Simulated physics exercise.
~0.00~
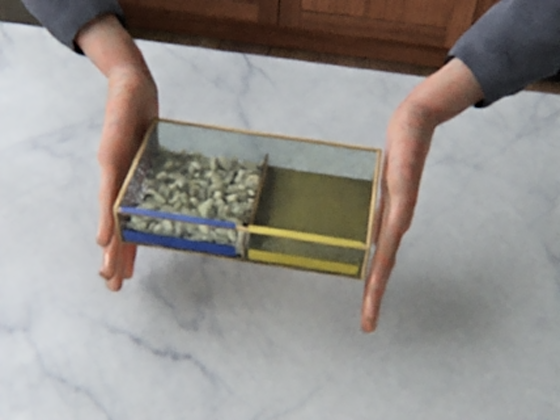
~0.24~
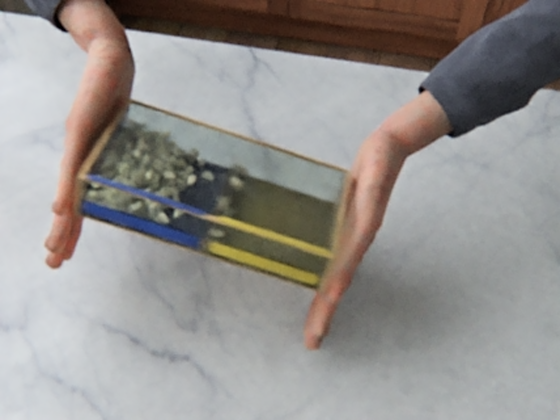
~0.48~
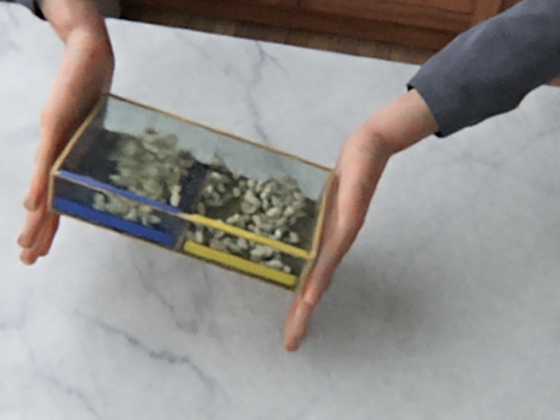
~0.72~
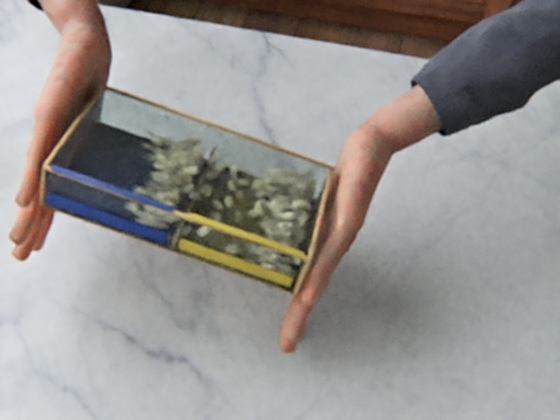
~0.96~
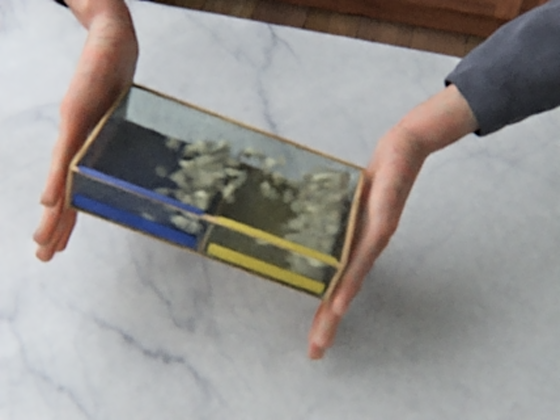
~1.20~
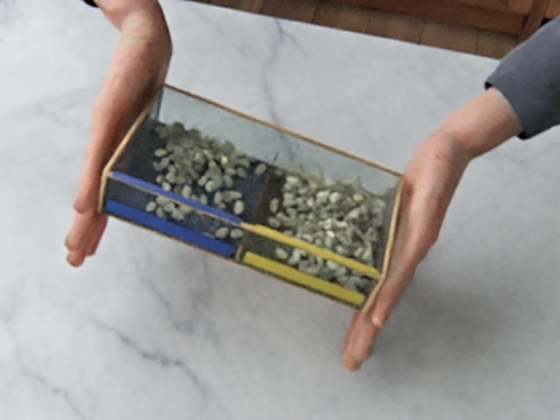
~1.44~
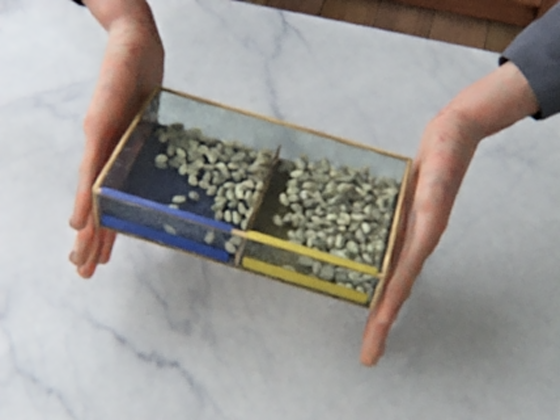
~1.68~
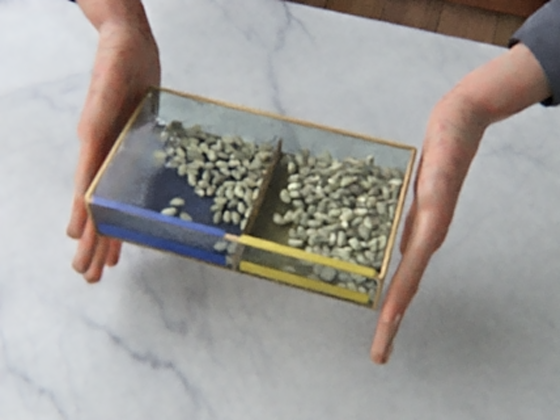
Above a pale marble surface, two hands hold a clear-lidded box with all its whitish beans in the blue compartment, then tilt it down to the right and shift it left and back. Beans spill over the divider, ending with more in the yellow compartment than the blue.
